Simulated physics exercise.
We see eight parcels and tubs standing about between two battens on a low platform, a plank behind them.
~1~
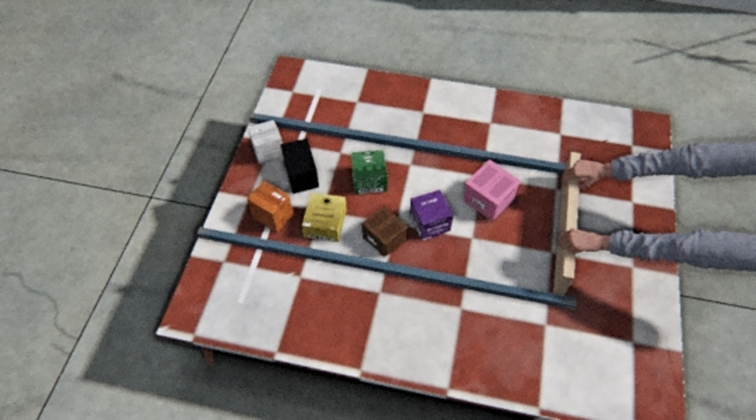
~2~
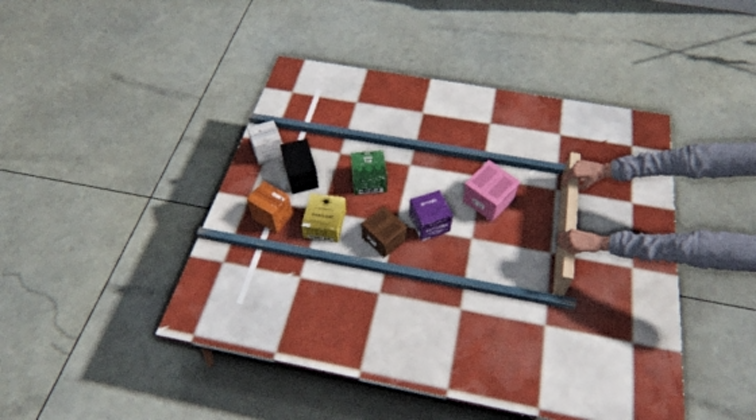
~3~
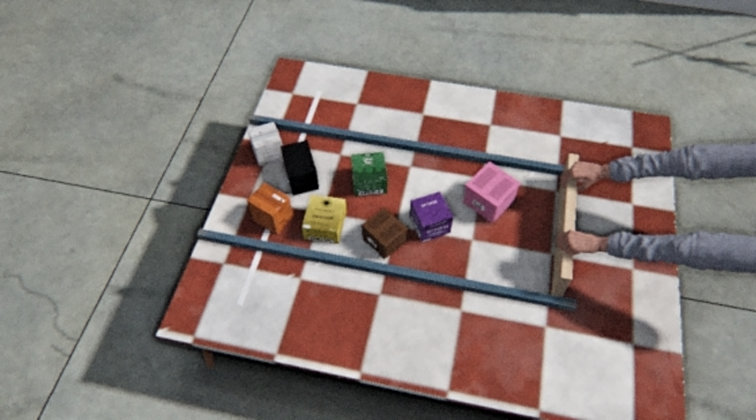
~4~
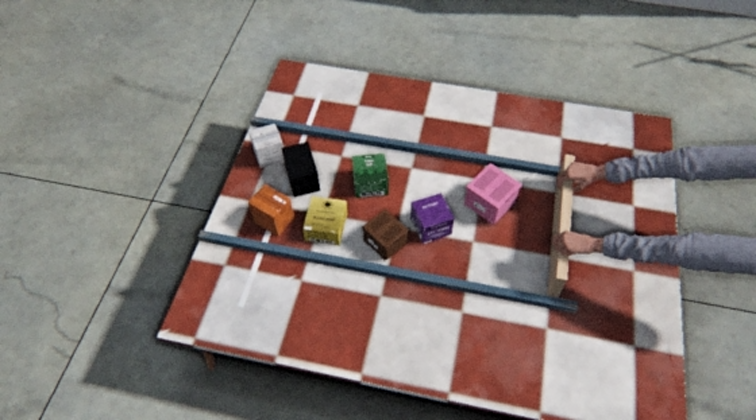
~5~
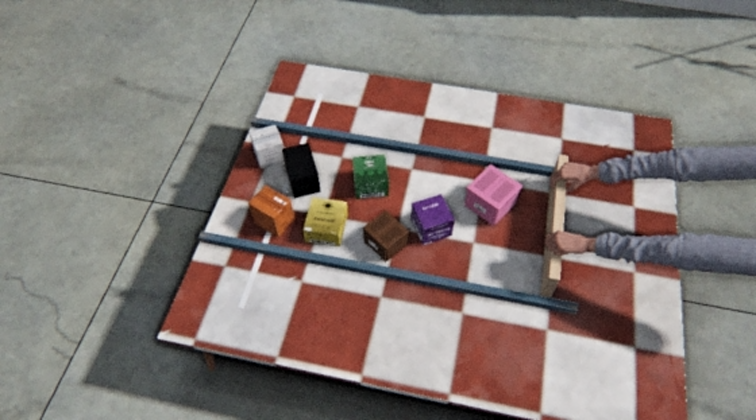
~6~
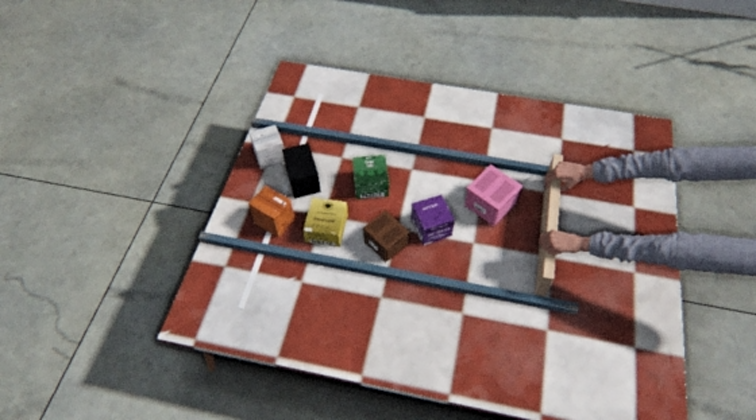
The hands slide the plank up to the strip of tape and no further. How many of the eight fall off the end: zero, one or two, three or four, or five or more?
The number that fall off is three or four.
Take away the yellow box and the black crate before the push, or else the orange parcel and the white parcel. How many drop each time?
First 1, then 1.
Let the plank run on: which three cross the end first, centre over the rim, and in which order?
They are the white parcel, the orange parcel, the black crate.
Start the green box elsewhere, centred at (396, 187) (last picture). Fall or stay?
From there it does not fall.
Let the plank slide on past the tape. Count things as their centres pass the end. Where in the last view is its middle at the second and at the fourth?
First at (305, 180), next at (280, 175).
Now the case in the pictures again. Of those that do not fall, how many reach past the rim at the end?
It comes to 2.
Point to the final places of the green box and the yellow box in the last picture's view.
About (242, 151), and the other about (223, 207).
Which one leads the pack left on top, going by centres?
That is the green box.
A little later, none off yet; white parcel at rest near (268, 147); orange parcel at rest near (272, 212); black crate at rest near (302, 171).
Next, none off yet; white parcel at rest near (268, 147); orange parcel at rest near (272, 212); black crate shifted a little near (290, 170).
When it is over, the number that fall off is three or four; down, black crate, orange parcel and white parcel.
